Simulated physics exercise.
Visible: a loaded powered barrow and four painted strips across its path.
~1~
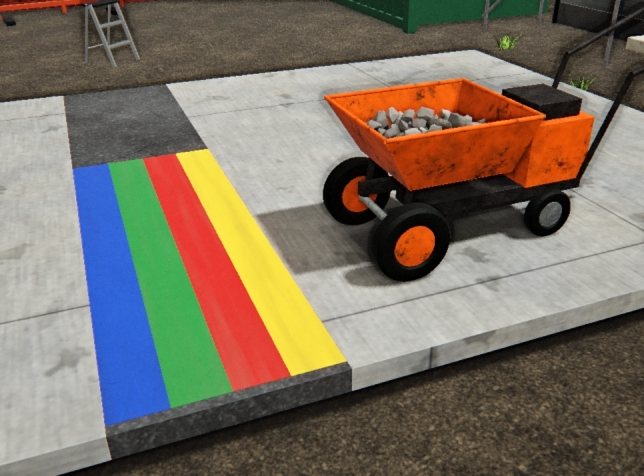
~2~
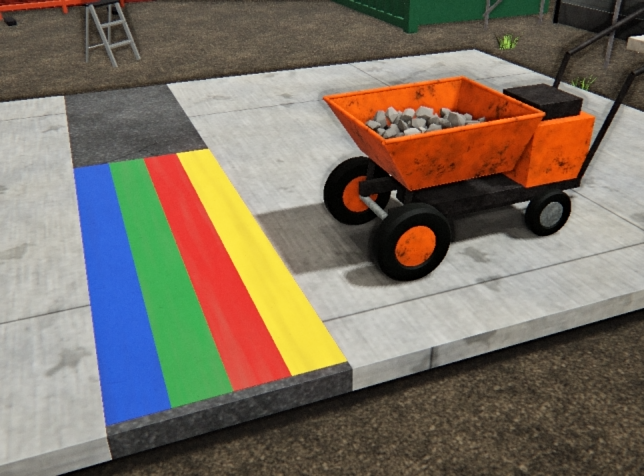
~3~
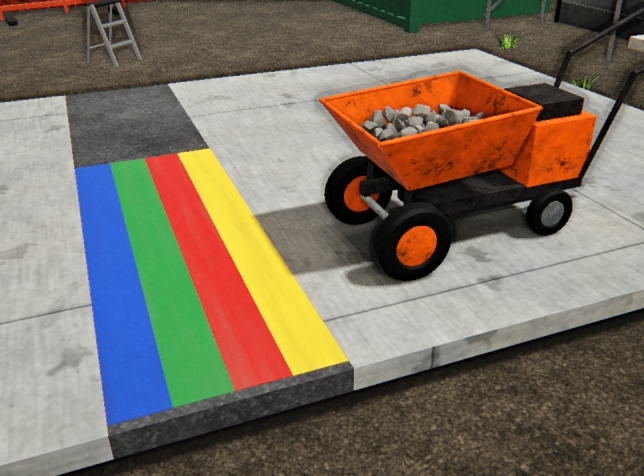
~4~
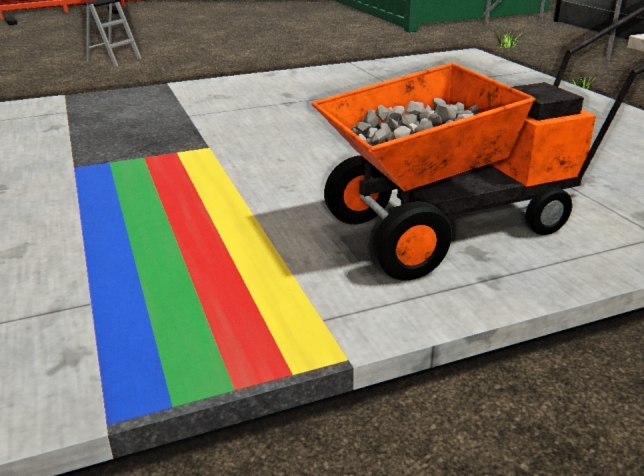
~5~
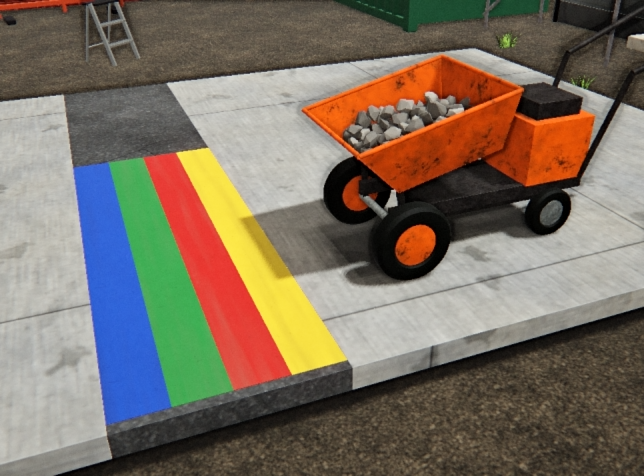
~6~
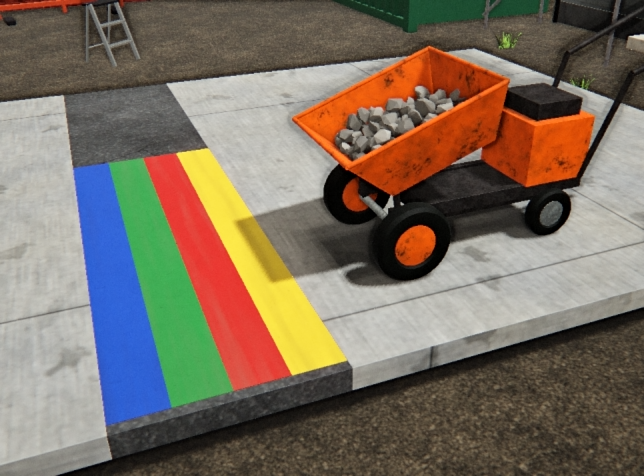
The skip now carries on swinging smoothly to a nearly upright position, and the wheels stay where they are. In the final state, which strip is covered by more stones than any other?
The yellow strip is.
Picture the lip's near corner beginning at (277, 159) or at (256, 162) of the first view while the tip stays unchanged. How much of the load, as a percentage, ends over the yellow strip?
Roughly 0 per cent at the first spot and 0 per cent at the second.
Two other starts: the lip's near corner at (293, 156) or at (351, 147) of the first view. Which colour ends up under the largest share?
So the first one goes to green and the second to red.
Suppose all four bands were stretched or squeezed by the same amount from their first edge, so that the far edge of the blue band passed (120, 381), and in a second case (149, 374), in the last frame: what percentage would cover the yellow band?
The first painting gives around 40 per cent, the second around 30 per cent.
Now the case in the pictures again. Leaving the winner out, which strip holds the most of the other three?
The next spot goes to that red strip.
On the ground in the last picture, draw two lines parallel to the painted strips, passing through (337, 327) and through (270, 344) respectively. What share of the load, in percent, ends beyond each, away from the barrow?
About 80 percent, then about 40 percent.
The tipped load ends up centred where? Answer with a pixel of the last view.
(242, 271).
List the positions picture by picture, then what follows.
Lip of the skip (386, 142), level; top of the load (434, 135), broken stones; yellow strip (298, 332); red strip (245, 345); green strip (189, 359); blue strip (130, 374), in the first picture.
Lip of the skip (385, 142), level; top of the load (434, 134), in the second picture.
Lip of the skip (380, 145), tipped barely; top of the load (432, 128), in the third picture.
Lip of the skip (371, 150), tipped a little; top of the load (439, 126), in the fourth picture.
Lip of the skip (359, 157), tipped a little; top of the load (448, 123), in the fifth picture.
Lip of the skip (348, 168), tipped clearly; top of the load (444, 107); yellow strip (299, 332); red strip (246, 345); green strip (190, 359); blue strip (131, 373), in the sixth picture.
Just after the last frame, skip tipped steeply; every one in the skip.
A moment on, skip tipped right over; almost all in the skip; about a tenth over the yellow strip; just a few over the red strip.
Further on, skip tipped right over; roughly a third in the skip; roughly a quarter over the yellow strip; roughly a quarter over the red strip; about a tenth over the green strip; just a few over the blue strip; just a few off the paint.
When it is over, skip tipped right over; about a tenth in the skip; roughly half over the yellow strip; roughly a quarter over the red strip; about a tenth over the green strip; just a few over the blue strip; about a tenth off the paint.
